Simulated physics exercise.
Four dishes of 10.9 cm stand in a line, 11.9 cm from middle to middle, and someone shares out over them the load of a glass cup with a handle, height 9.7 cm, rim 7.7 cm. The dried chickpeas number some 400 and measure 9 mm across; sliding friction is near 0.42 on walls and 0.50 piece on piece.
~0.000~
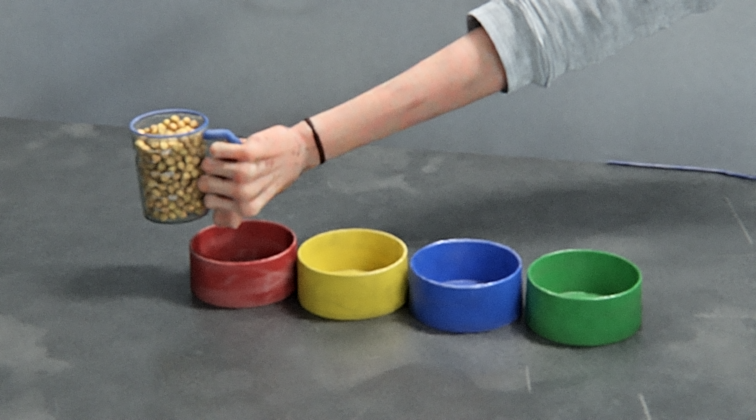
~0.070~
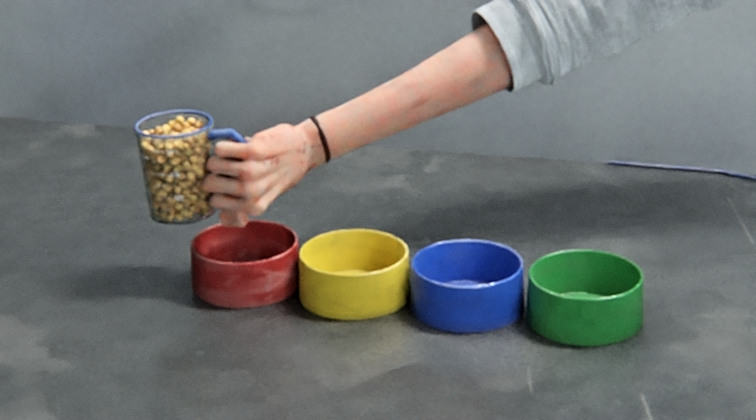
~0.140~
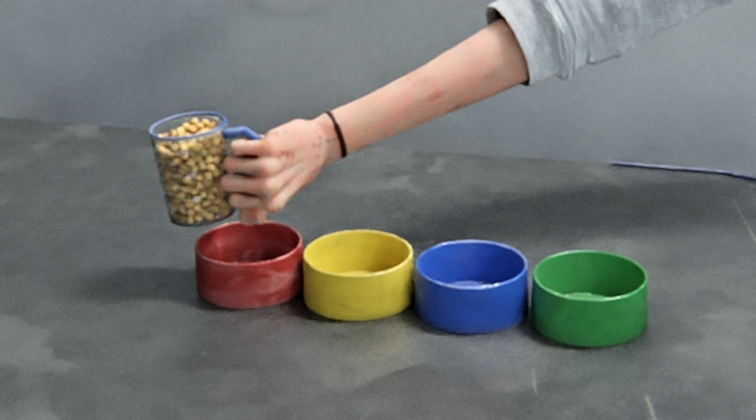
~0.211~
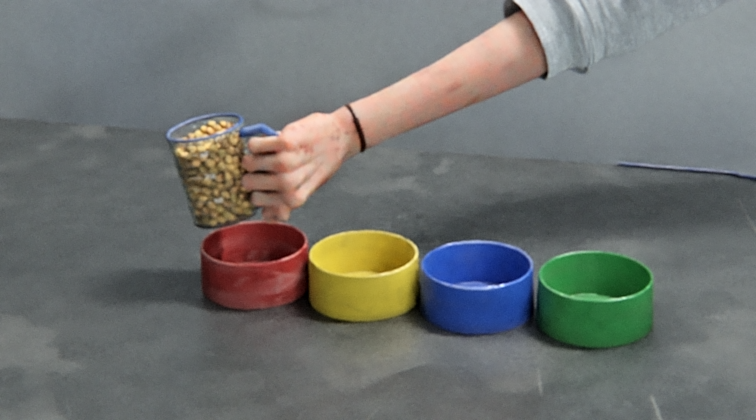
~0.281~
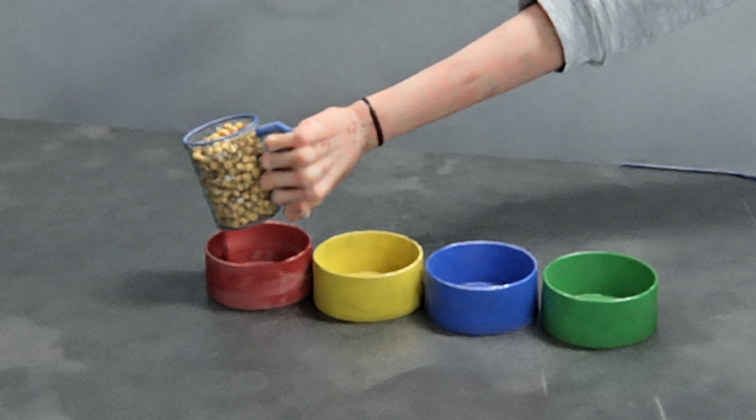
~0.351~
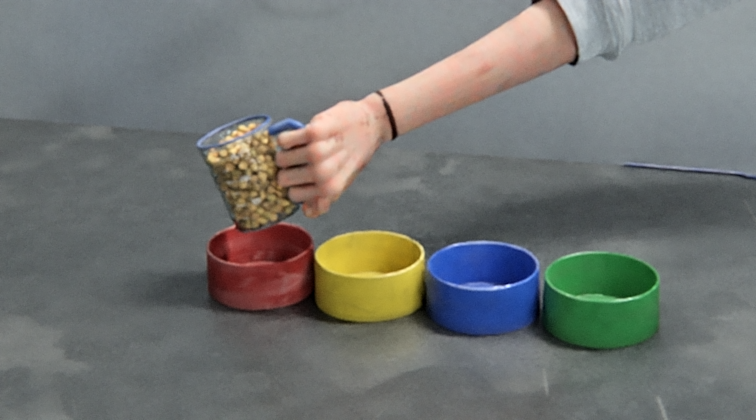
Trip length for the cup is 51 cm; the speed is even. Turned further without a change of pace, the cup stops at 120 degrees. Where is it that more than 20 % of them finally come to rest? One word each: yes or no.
Red: No; blue: Yes; green: Yes; yellow: No; counter: No.
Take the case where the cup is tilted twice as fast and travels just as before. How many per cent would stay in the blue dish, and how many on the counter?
In that case you'd see blue at 10 and the counter at 10.
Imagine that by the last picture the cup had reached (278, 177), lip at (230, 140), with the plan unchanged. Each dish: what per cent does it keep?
Final shares - red 0 %, blue 0 %, green 100 %, yellow 0 %.
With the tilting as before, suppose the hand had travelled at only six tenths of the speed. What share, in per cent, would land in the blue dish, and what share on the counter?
Shares - blue 10, counter 10.
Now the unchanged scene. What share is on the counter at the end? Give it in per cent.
About 10 percent.
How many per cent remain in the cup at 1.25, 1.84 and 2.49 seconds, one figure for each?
Roughly 95, then 60, then 0.
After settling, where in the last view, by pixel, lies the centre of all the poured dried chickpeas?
At about (564, 302).
After 1.25 s, tilt 77 degrees; cup holds 95 %.
After 1.84 s, tilt 116 degrees; cup holds 60 %, blue 35 %, yellow 5 %.
After 2.49 s, tilt 120 degrees; cup holds 0 %, blue 35 %, green 50 %, yellow 5 %.
At rest (2.8 s), red 0 %, blue 35 %, green 50 %, yellow 5 %, counter 10 %.
